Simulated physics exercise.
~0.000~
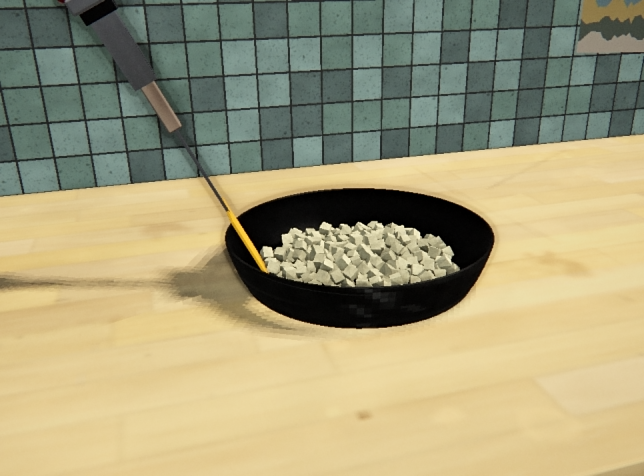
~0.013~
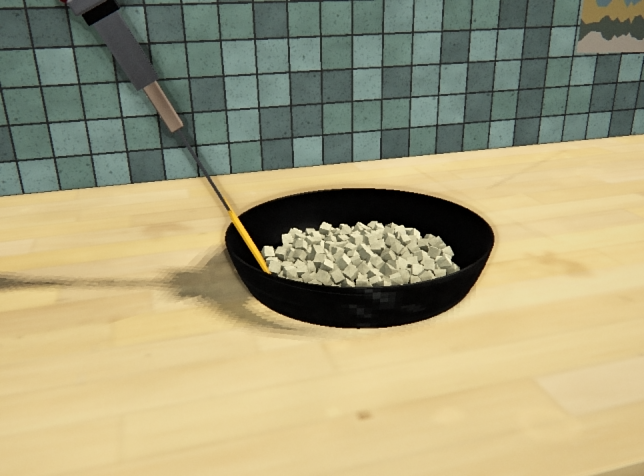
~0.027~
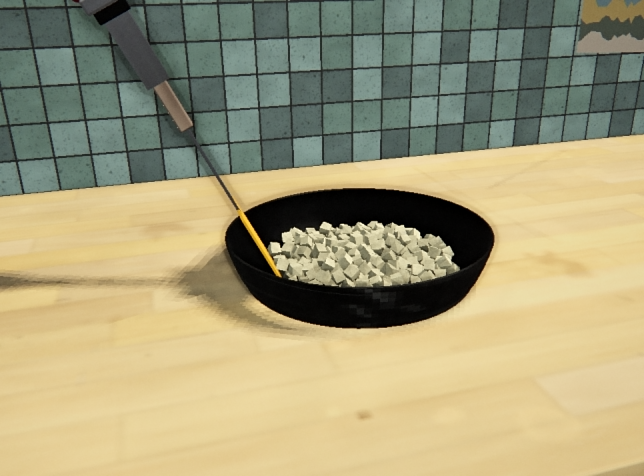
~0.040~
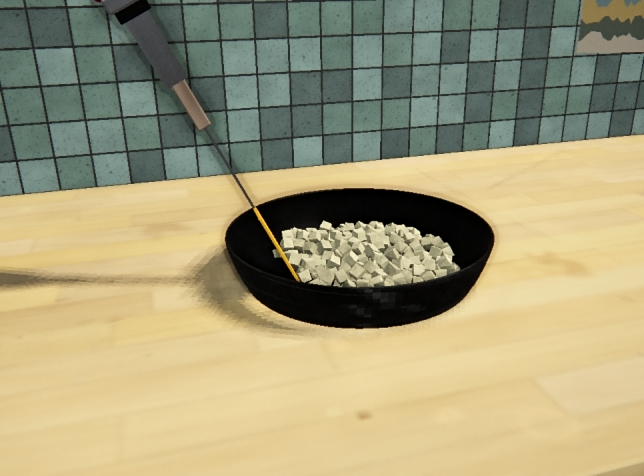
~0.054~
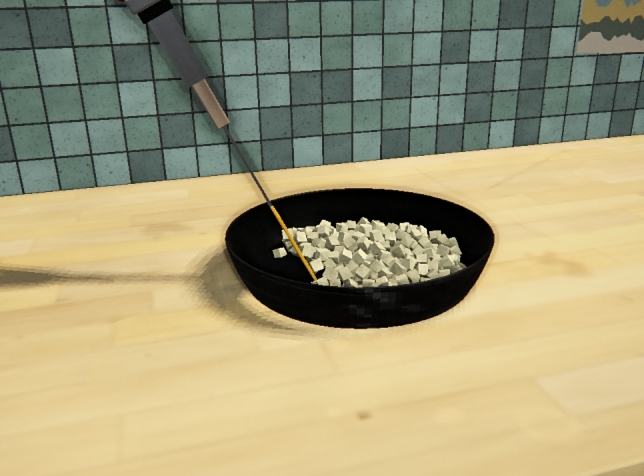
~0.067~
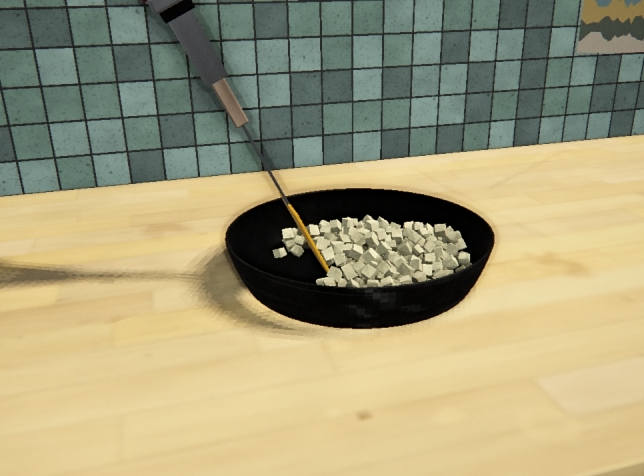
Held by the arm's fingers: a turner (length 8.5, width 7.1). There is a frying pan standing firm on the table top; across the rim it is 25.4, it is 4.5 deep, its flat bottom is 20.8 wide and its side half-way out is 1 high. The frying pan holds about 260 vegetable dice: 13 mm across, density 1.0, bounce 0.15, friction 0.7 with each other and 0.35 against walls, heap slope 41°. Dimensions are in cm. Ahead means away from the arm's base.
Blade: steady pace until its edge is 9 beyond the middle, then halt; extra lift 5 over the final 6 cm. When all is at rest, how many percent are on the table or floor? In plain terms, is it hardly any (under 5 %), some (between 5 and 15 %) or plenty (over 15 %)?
Plenty - over 15 %.
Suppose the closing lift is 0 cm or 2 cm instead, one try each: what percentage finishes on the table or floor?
I'd say close to 20 percent for the first and close to 25 percent for the second.
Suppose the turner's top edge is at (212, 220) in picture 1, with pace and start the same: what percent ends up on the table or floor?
Near 25 in a hundred.
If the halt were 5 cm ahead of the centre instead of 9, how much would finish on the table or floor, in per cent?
I'd expect close to 10 per cent then.
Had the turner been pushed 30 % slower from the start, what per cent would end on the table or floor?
About 20 in a hundred.
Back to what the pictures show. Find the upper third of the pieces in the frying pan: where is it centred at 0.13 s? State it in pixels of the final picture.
Around (415, 227).
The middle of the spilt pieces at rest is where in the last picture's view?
Around (622, 218).
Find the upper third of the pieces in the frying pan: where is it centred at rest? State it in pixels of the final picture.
Pixel position: Approx. (434, 241).
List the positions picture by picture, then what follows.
In the first frame, the turner top edge at (226, 209), sloping 64°; upper third of the load around (359, 252), from x 265 to 455, top at y 225; 264 in the frying pan.
In the second frame, the turner top edge at (228, 209), sloping 64°; upper third of the load around (357, 252), from x 270 to 455, top at y 225.
In the third frame, the turner top edge at (237, 208), sloping 64°; upper third of the load around (354, 250), from x 275 to 455, top at y 225.
In the fourth frame, the turner top edge at (253, 206), sloping 64°; upper third of the load around (352, 247), from x 280 to 455, top at y 225.
In the fifth frame, the turner top edge at (270, 204), sloping 64°; upper third of the load around (355, 244), from x 280 to 460, top at y 225.
In the sixth frame, the turner top edge at (287, 202), sloping 64°; upper third of the load around (360, 240), from x 280 to 470, top at y 220; 264 in the frying pan.
After 0.10 s, sloping 64°, highest piece 5 above the table; 264 in the frying pan.
After 0.13 s, sloping 64°, highest piece 7 above the table; 264 in the frying pan.
After 0.35 s, sloping 64°, highest piece 15 above the table; 199 in the frying pan, 29 on the table or floor, 36 on the blade or in flight.
After 1.40 s, sloping 64°, highest piece 4 above the table; 199 in the frying pan, 65 on the table or floor.
In the end, 199 in the frying pan, 65 on the table or floor. That is 25 % on the table or floor.
